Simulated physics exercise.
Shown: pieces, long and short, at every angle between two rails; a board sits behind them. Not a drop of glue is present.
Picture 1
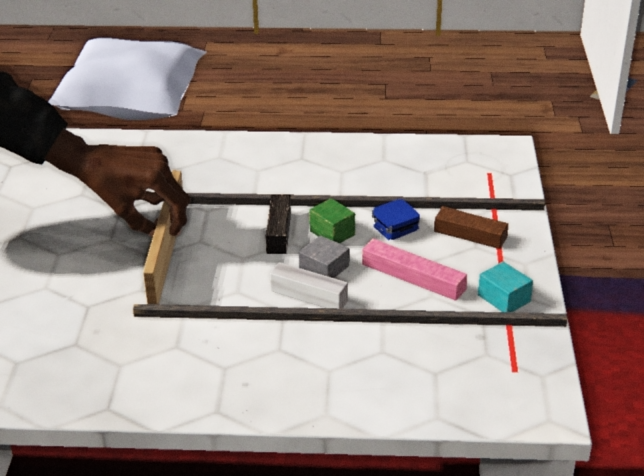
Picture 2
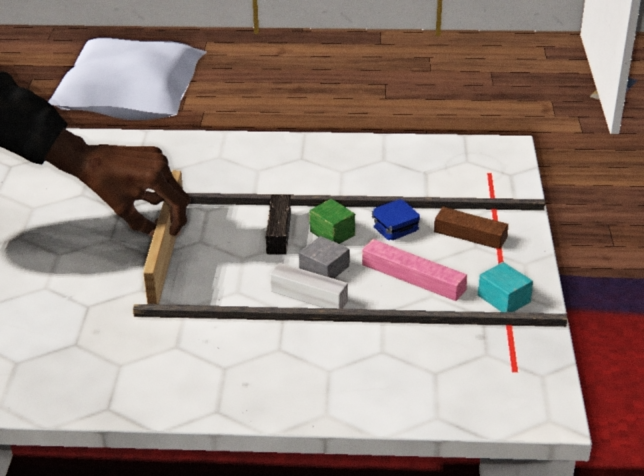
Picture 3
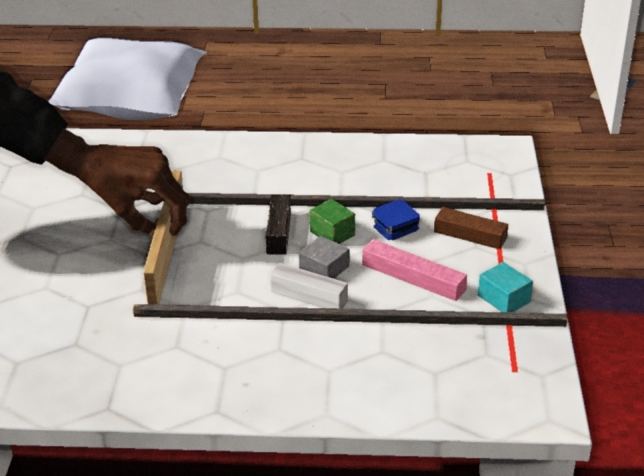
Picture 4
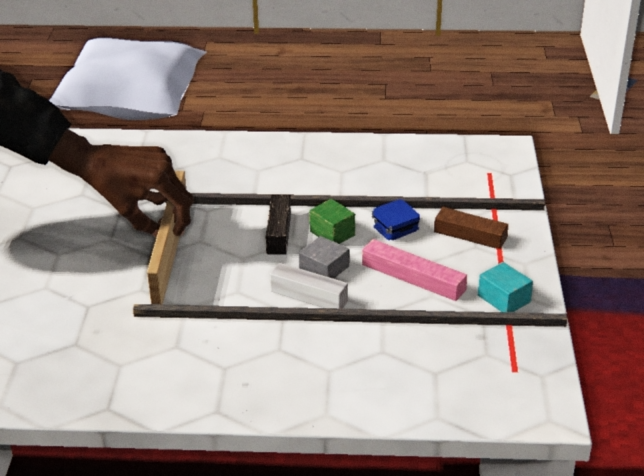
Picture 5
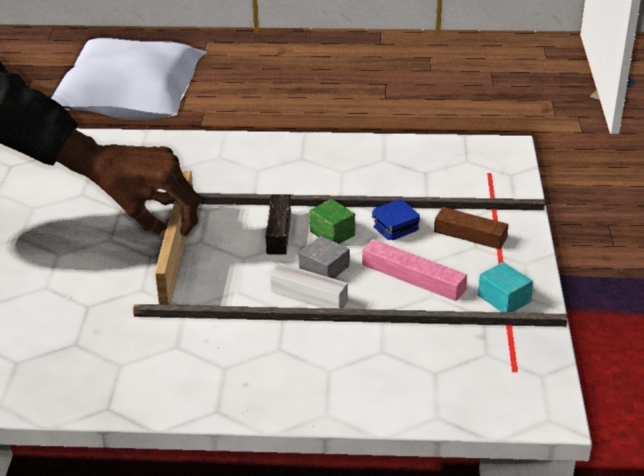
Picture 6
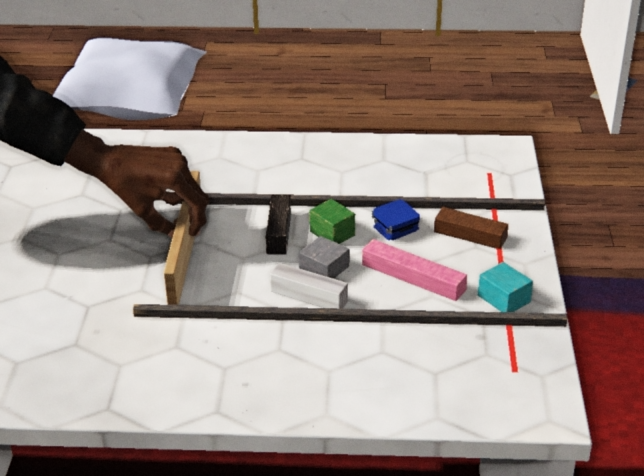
On a white hexagon-patterned tabletop above a wooden floor, seen from a raised, fixed view, two dark rails run left to right towards a red tape line. Between them lie black, green, blue, grey, white, pink, brown and turquoise pieces, with a tan board at left and a pale cushion behind. A dark-sleeved hand holds the board nearly still, then slides it slightly right, while the pieces stay put.
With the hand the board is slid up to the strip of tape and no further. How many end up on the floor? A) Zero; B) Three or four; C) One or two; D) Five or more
The answer is B.
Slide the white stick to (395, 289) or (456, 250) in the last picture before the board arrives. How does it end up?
White stick - first try is safe, second try slides off.
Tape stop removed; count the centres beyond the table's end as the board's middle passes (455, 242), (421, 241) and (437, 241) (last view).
2, 0, 0.
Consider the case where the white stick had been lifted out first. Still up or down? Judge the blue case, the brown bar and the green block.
Blue case: Is gone; brown bar: Is gone; green block: Is still there.
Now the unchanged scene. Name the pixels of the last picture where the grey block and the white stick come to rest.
Grey block at (529, 267), white stick at (546, 296).
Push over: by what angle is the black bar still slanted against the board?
It comes to around 0 degrees.
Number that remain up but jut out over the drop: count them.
Answer: 1.
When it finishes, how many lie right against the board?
In total, 3.
Soon after, none off yet; turquoise block at rest near (505, 288); brown bar at rest near (471, 228); pink bar at rest near (414, 269).
At rest, the number that fall off is three or four; fallen, blue case, pink bar, brown bar and turquoise block.
